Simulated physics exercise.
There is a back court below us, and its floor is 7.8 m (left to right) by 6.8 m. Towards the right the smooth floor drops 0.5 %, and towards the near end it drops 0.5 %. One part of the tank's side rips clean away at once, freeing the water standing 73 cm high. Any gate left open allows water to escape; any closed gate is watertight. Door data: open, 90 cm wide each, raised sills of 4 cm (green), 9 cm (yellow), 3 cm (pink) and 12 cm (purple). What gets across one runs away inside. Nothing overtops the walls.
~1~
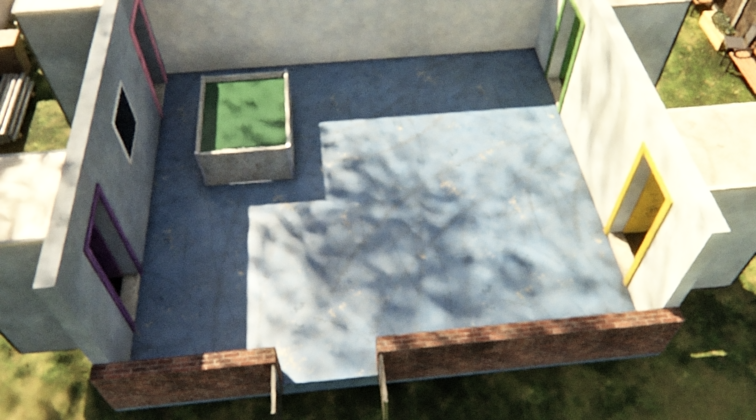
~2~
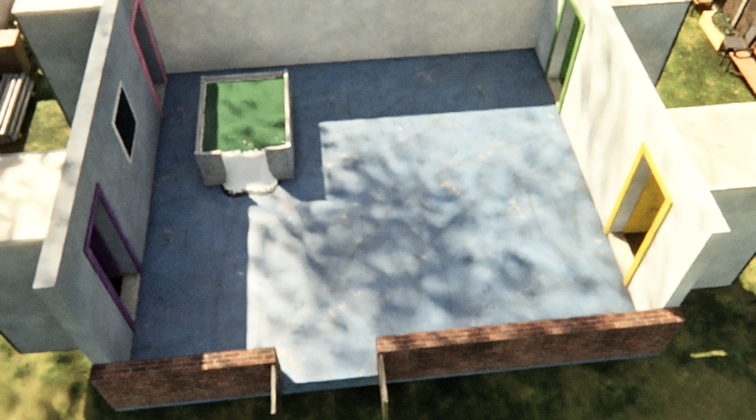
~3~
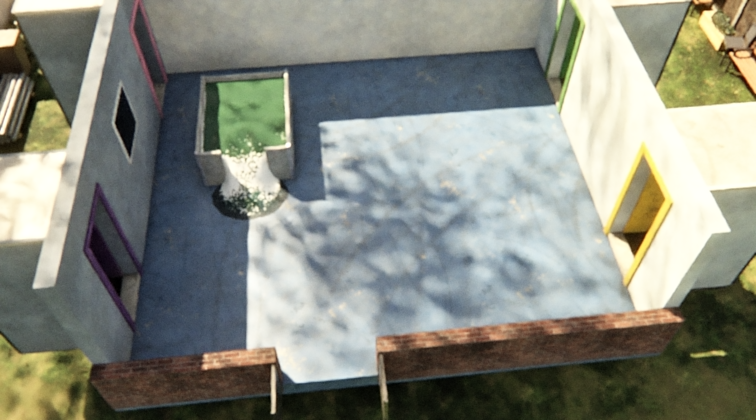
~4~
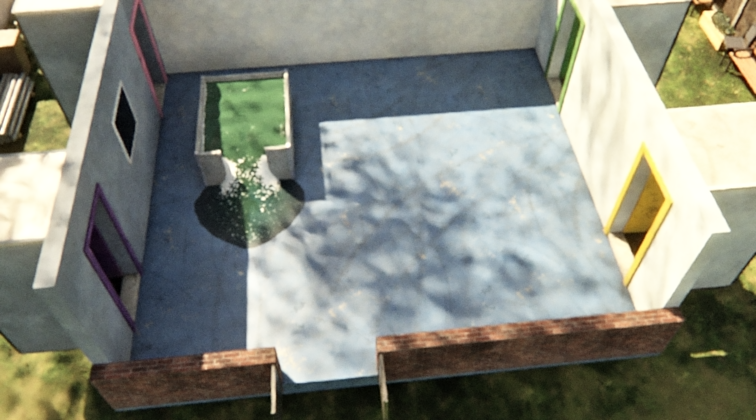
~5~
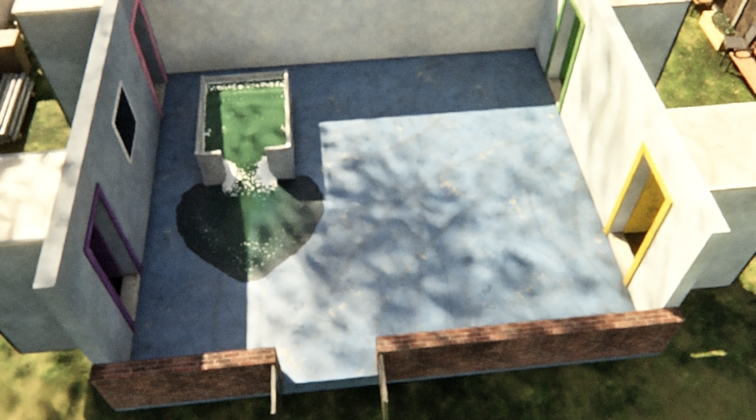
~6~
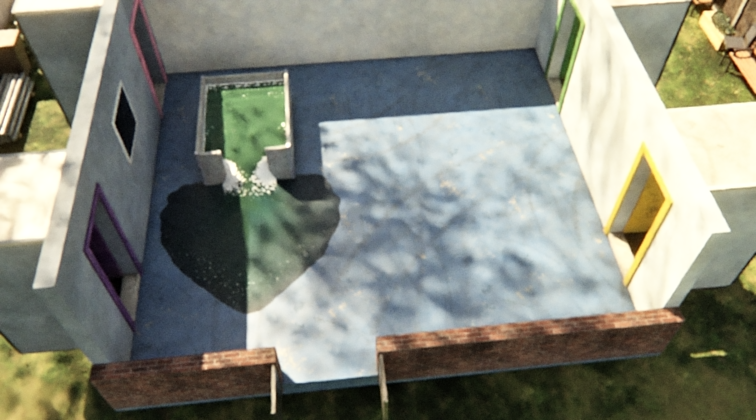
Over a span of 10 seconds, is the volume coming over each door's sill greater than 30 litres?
Green door: Short of the limit. Yellow door: Short of the limit. Pink door: Short of the limit. Purple door: Short of the limit.
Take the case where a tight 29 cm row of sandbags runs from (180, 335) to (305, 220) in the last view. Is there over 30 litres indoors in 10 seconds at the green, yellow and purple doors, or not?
So green comes out low enough, yellow comes out low enough and purple comes out too high.
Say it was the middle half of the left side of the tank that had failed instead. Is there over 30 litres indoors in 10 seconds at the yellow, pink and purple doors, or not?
So yellow ends up short of it, pink past the limit, purple short of it.
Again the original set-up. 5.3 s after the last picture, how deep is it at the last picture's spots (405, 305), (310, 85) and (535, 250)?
Close to 4, 0 and 2 centimetres.
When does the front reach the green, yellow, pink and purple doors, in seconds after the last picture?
So, green at 8.0 s, then yellow at 3.8 s, pink at 7.5 s, and purple at 0.4 s.
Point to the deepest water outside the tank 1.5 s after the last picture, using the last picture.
About (143, 360).
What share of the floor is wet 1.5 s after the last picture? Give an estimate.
Covered: Roughly 30 %.
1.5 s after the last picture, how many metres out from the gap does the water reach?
It's close to 4.8 metres.
Then, 0.7 s after the last picture water covers 25 % of the floor and is deepest (36 cm) near (254, 185); green door not reached, yellow door not reached, pink door not reached, purple door 11 cm at the sill, 0 L in.
Then, 1.5 s after the last picture water covers 30 % of the floor and is deepest (35 cm) near (143, 360); green door not reached, yellow door not reached, pink door not reached, purple door 13 cm at the sill, 1 L in.
Then, 2.8 s after the last picture water covers 35 % of the floor and is deepest (20 cm) near (254, 185); green door not reached, yellow door not reached, pink door not reached, purple door 15 cm at the sill, 4 L in.
Then, 5.3 s after the last picture water covers 45 % of the floor and is deepest (14 cm) near (166, 380); green door not reached, yellow door 5 cm at the sill, 0 L in, pink door not reached, purple door 8 cm at the sill, 11 L in.
Then, 9.3 s after the last picture water covers 65 % of the floor and is deepest (11 cm) near (631, 334); green door 3 cm at the sill, 0 L in, yellow door 9 cm at the sill, 4 L in, pink door 2 cm at the sill, 0 L in, purple door 5 cm at the sill, 11 L in.
